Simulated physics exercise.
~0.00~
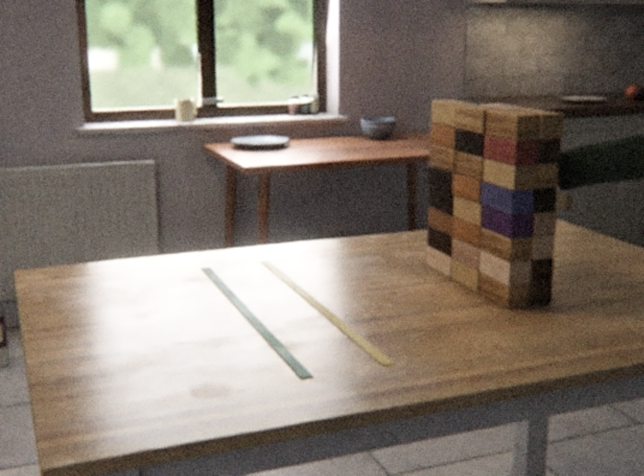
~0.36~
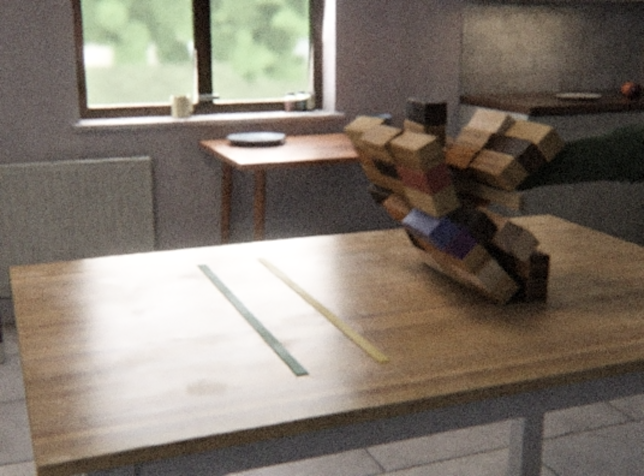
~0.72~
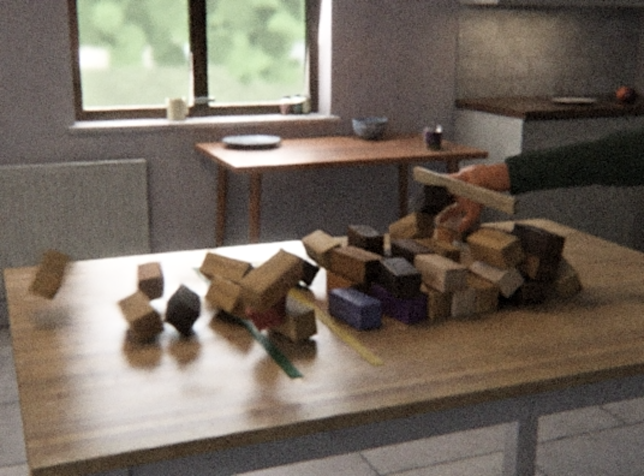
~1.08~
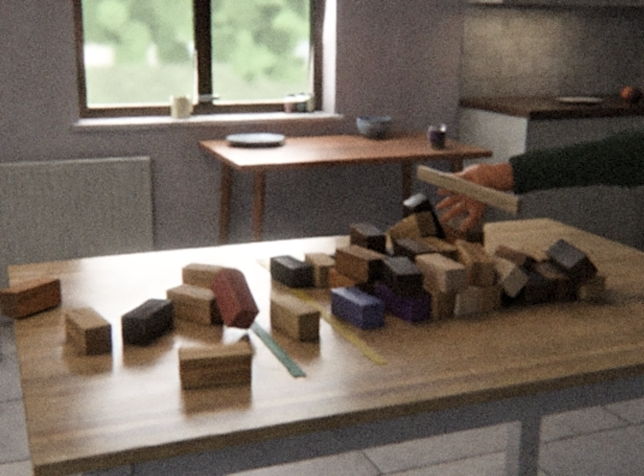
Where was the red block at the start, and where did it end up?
It started near the top of the tall stack on the right side of the table. It ended up down among the scattered blocks farther left, beyond the yellow line and close to the green one.
